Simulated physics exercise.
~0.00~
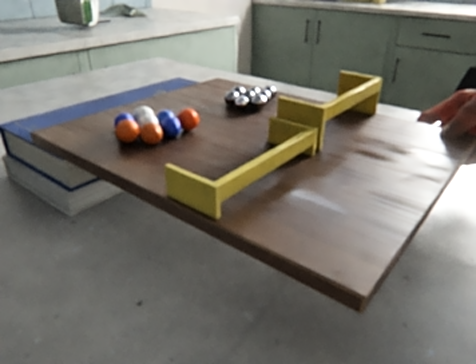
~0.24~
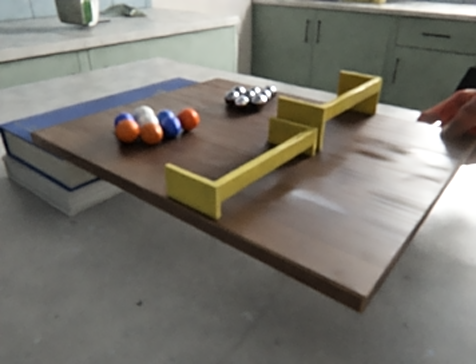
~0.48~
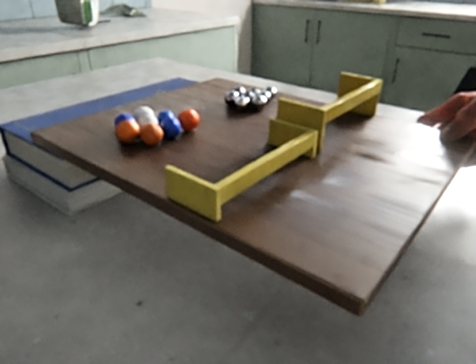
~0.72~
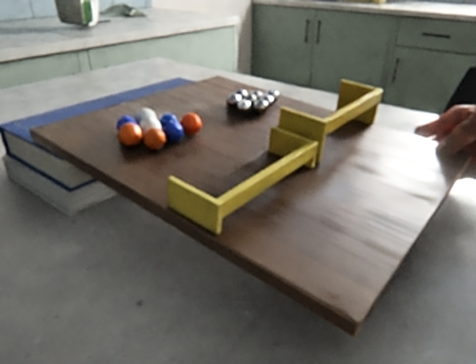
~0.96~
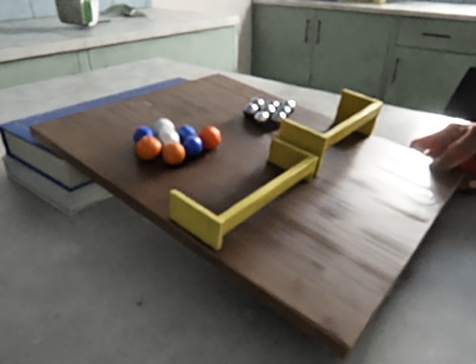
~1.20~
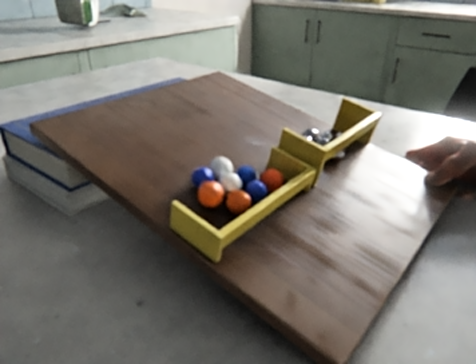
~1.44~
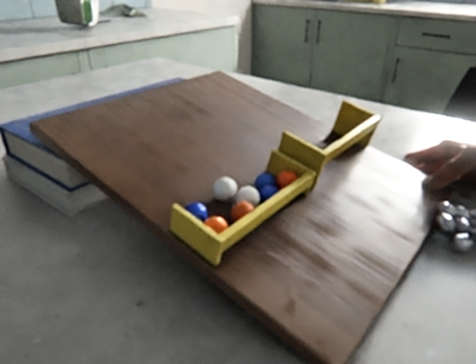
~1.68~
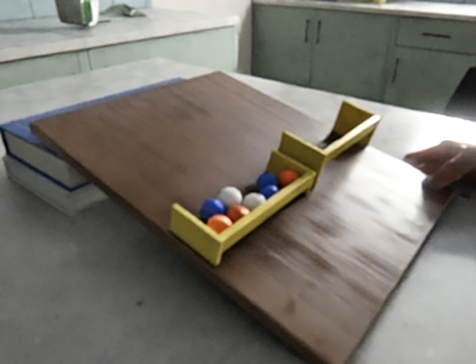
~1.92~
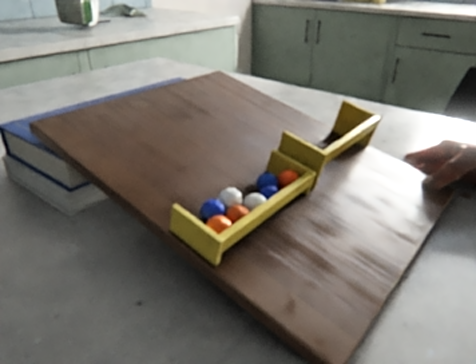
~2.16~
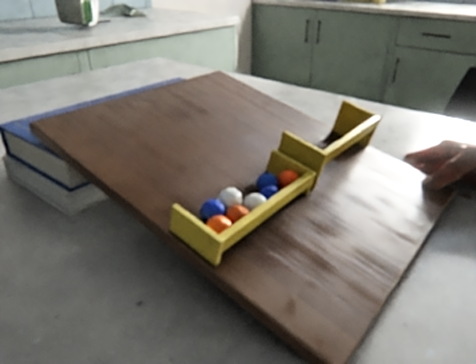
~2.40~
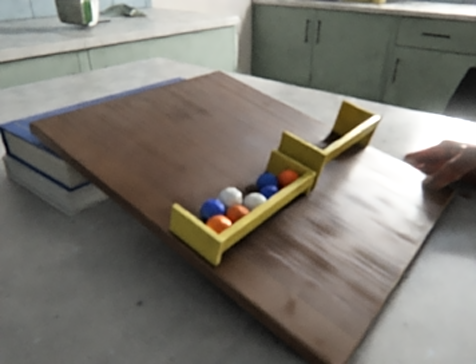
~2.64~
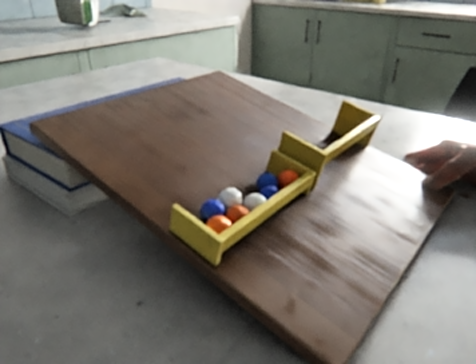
To begin with, a wooden board rests on stacked books at the left while a hand holds its right side, with a cluster of orange, blue and white balls and a group of small silvery balls sitting above two yellow bars. The hand lowers its side, and the board tilts more steeply. Both groups start rolling down toward the bars. The colourful balls gather against the nearer bar, while the silvery ones slip under the farther bar and roll off the board's right side, out of view. Finally, the board lies still, with the colourful balls lined up behind the near bar.
